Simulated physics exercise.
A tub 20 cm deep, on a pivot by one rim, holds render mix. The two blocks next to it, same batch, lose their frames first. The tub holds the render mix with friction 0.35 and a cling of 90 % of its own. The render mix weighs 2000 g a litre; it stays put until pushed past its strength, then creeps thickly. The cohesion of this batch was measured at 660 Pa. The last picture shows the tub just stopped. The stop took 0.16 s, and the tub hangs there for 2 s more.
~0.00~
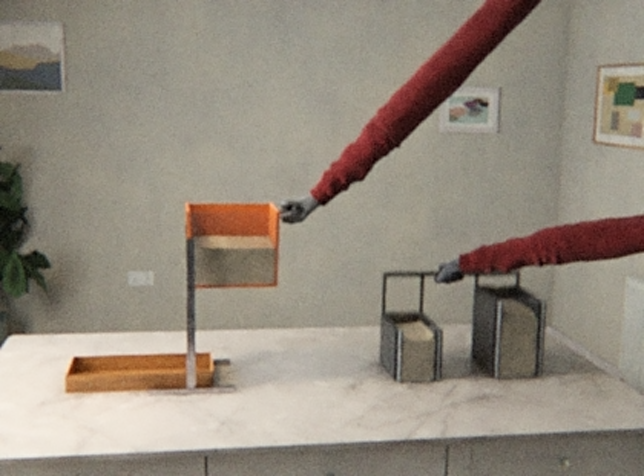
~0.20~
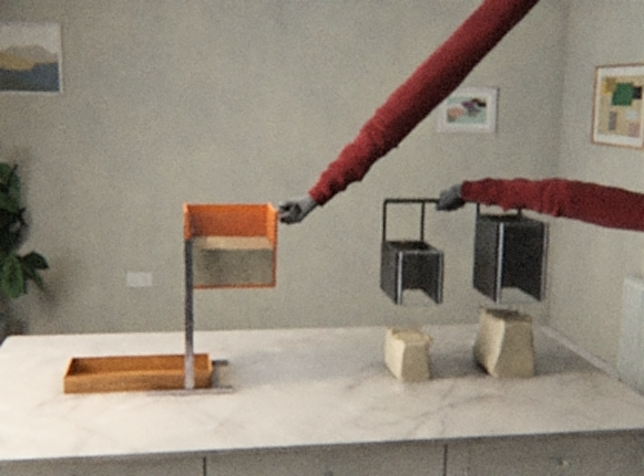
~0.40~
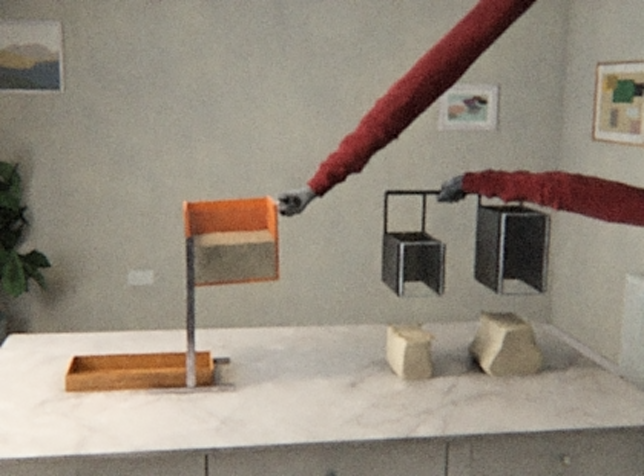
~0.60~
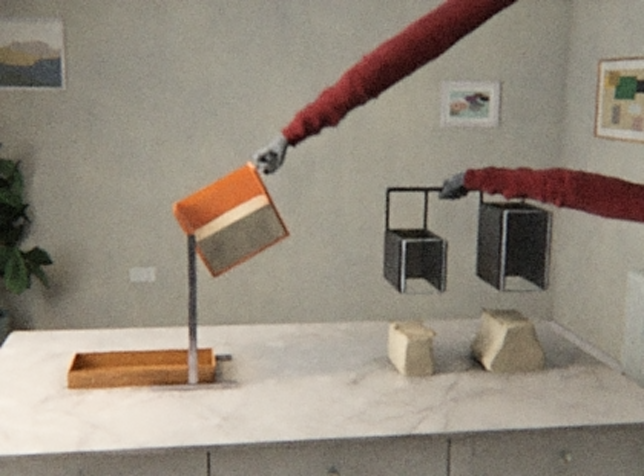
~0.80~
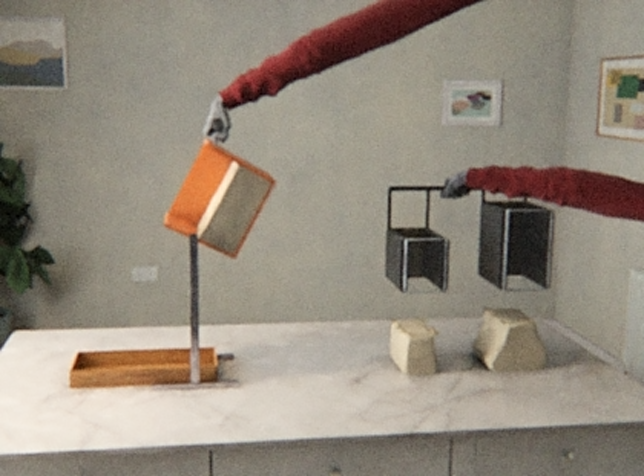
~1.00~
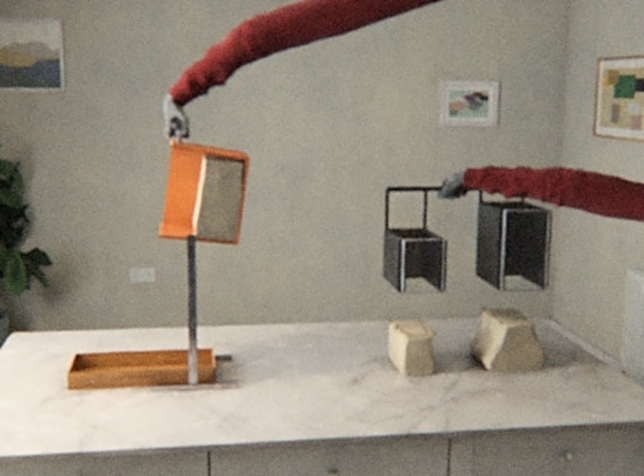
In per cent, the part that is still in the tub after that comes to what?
About 100 %.
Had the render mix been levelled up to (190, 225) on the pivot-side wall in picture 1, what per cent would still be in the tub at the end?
Then about 70 %.
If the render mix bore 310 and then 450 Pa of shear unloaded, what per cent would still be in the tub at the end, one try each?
In turn about 80 %, 100 %.
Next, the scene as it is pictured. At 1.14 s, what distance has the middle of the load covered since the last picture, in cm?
About 2 cm.
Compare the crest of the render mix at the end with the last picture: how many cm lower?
Roughly 6 cm.
After 1.14 s, the tub is at 82 degrees and holds 100 %.
After 1.31 s, the tub is at 82 degrees and holds 100 %.
After 1.48 s, the tub is at 82 degrees and holds 100 %.
After 1.65 s, the tub is at 82 degrees and holds 100 %.
After 3.00 s, the tub is at 82 degrees and holds 100 %.
